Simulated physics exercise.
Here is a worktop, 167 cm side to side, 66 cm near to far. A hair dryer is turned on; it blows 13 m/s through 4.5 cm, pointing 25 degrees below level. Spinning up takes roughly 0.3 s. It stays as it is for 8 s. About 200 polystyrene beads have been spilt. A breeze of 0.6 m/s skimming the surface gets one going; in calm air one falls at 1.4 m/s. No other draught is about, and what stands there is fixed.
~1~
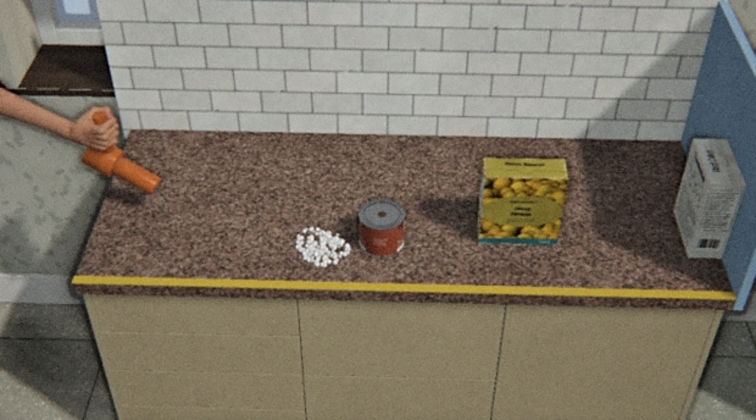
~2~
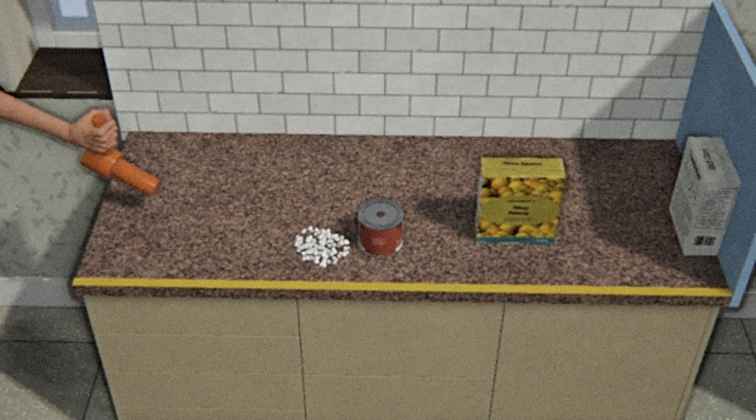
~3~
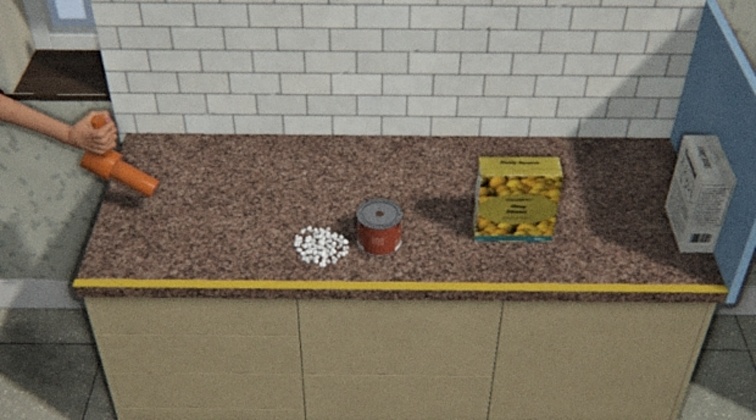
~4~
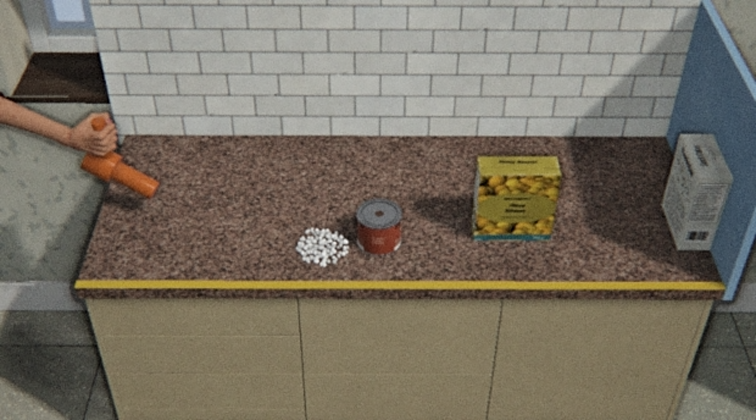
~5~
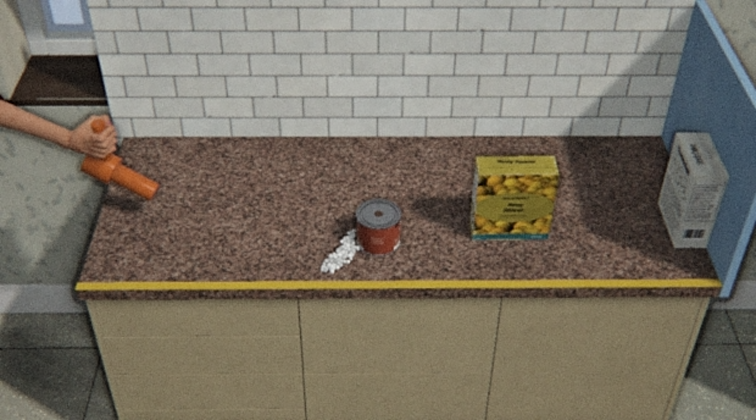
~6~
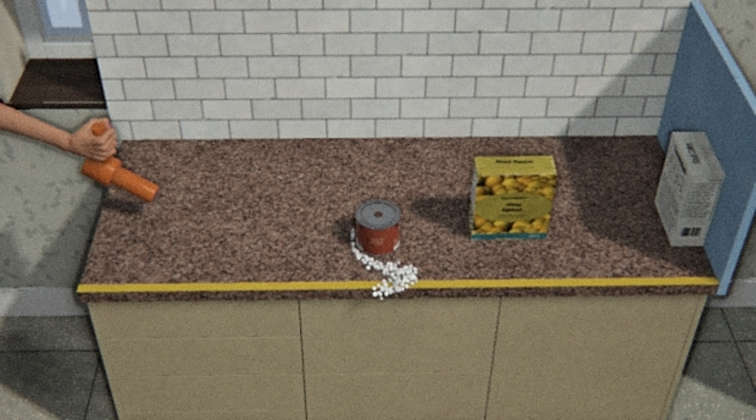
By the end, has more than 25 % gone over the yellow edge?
Answer: Yes.
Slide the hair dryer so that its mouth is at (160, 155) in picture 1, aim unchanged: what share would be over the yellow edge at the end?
Then about 100 %.
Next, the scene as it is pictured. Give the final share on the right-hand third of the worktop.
Near 10 %.
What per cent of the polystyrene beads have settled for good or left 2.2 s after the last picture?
Near 90 %.
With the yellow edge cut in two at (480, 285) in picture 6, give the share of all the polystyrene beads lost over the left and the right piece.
Some 80 % left, 15 % right.
Then, 1.2 s after the last picture the count stands so, 90 % are over the yellow edge.
Then, 2.2 s after the last picture the count stands so, 90 % are over the yellow edge.
Then, 4.1 s after the last picture the count stands so, 90 % are over the yellow edge.
Then, 7.7 s after the last picture, at the end, 90 % are over the yellow edge.
